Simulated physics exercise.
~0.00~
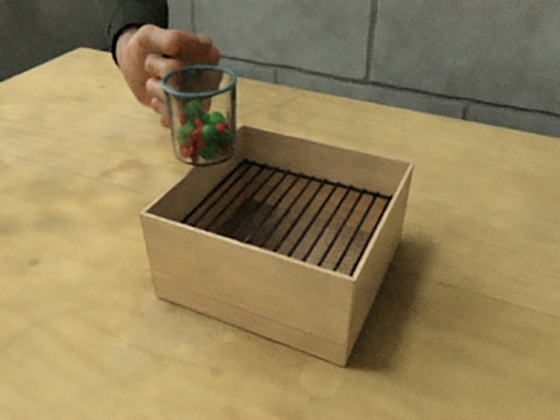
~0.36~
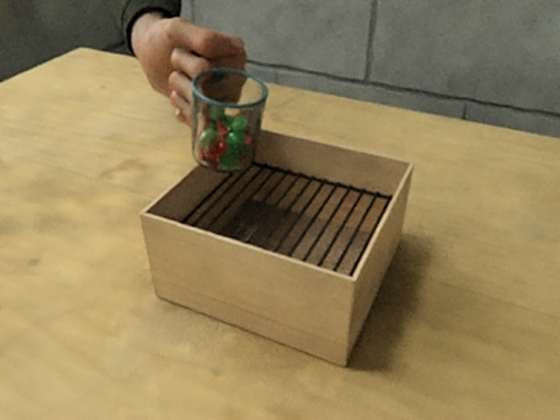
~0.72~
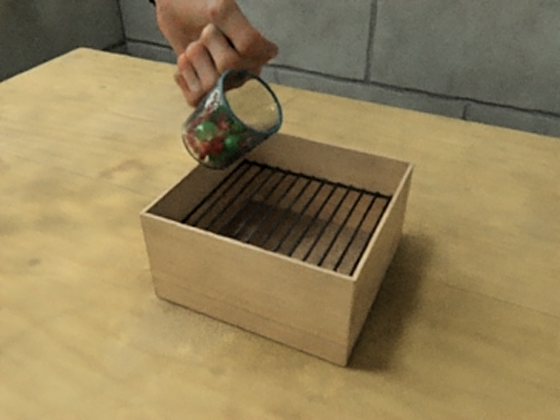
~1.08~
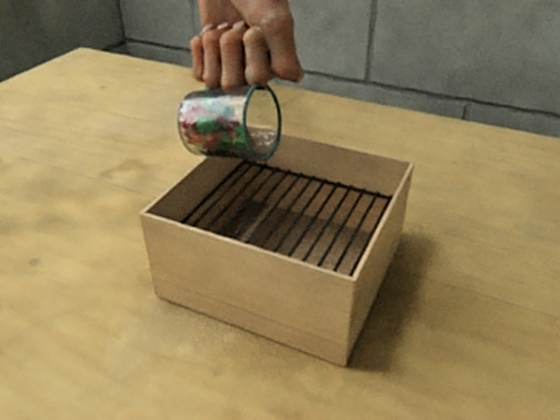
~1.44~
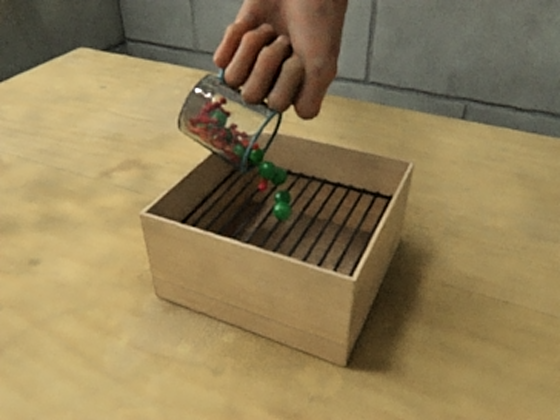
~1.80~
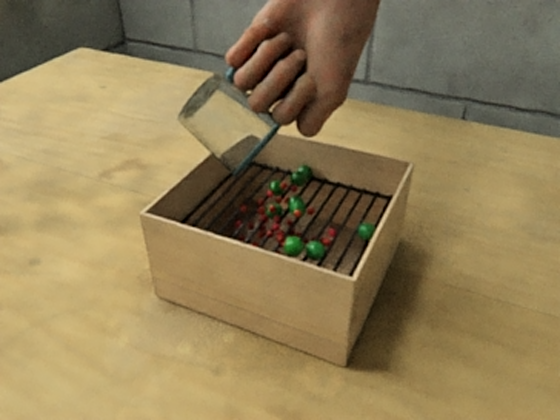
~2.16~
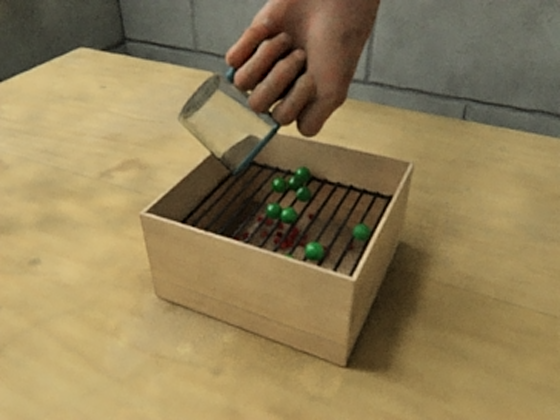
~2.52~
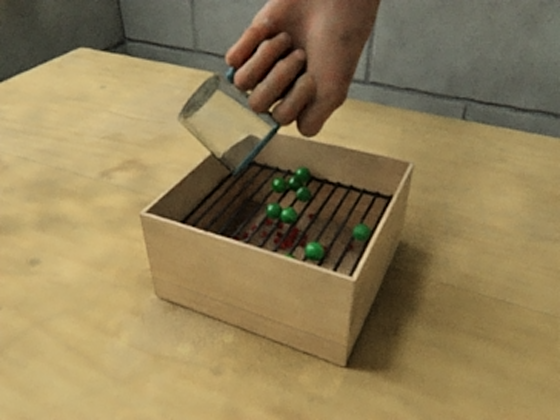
A hand brought a clear cup of green and red pieces over a wooden box with a wire rack, then tipped it, spilling them out; the green balls stayed on the wires while the smaller red pieces dropped through underneath.
